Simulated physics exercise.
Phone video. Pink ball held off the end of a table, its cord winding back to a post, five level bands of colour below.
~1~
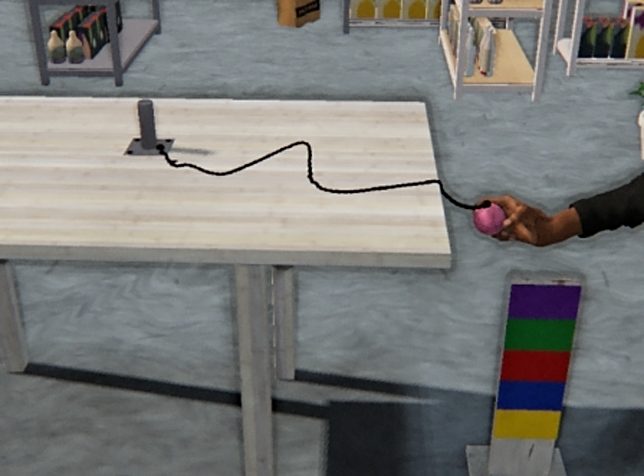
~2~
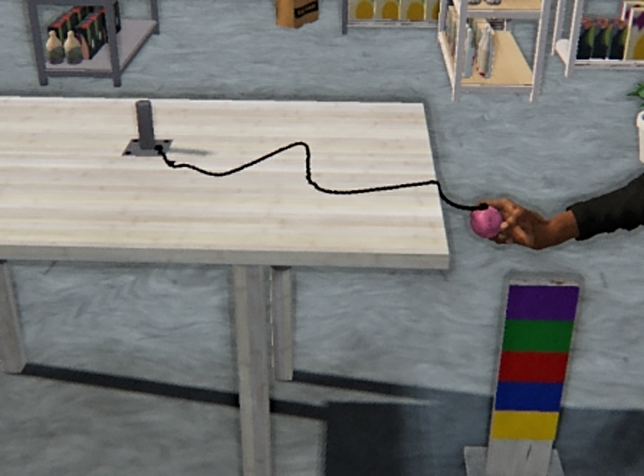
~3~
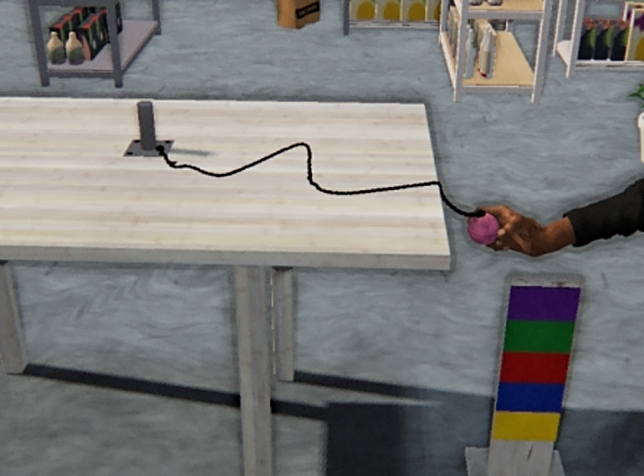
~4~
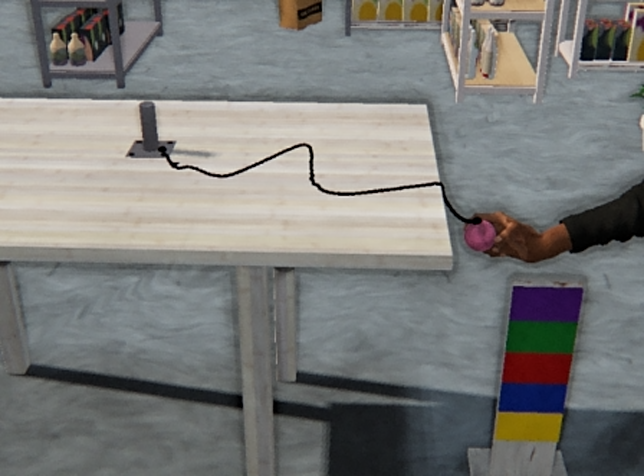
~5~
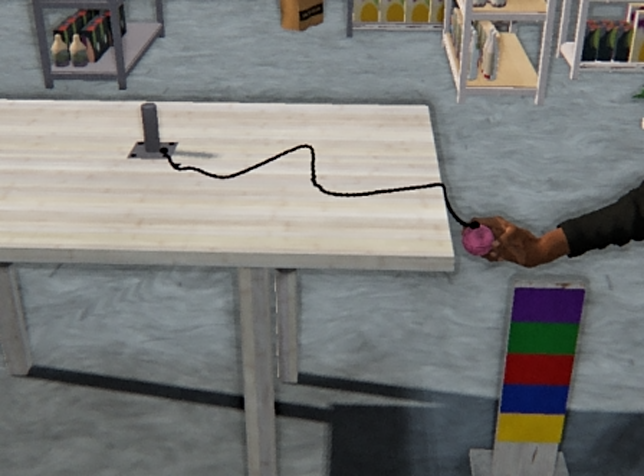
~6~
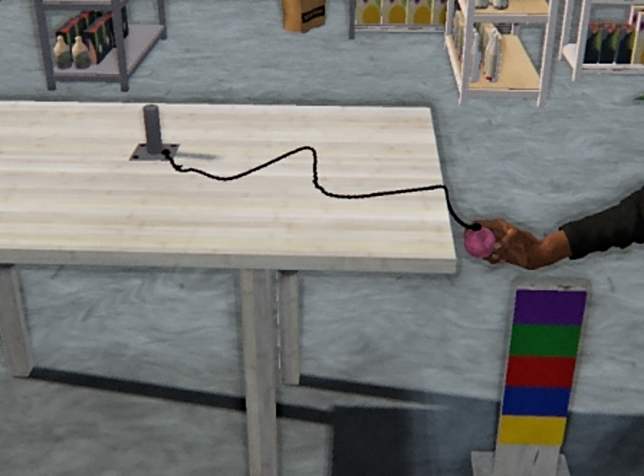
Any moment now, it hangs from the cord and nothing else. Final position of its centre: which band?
Band: Blue.
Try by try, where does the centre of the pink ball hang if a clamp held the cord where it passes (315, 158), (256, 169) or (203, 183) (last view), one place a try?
First try (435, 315), second try (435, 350), third try (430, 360).
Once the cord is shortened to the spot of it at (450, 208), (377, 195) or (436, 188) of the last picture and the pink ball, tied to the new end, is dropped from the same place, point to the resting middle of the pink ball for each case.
In order, it ends up near (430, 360), (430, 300) and (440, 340).
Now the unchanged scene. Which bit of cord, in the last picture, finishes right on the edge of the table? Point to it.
Pixel (315, 169) or thereabouts.
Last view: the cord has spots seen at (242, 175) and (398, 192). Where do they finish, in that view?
Final positions are (294, 164) and (433, 299), in that order.
Soon after, ball near (460, 384); level with red.
After that, ball near (401, 384); level with blue.
And then, ball near (443, 397); level with blue.
In the end, ball near (423, 391); level with blue. Its centre hangs level with the blue band.
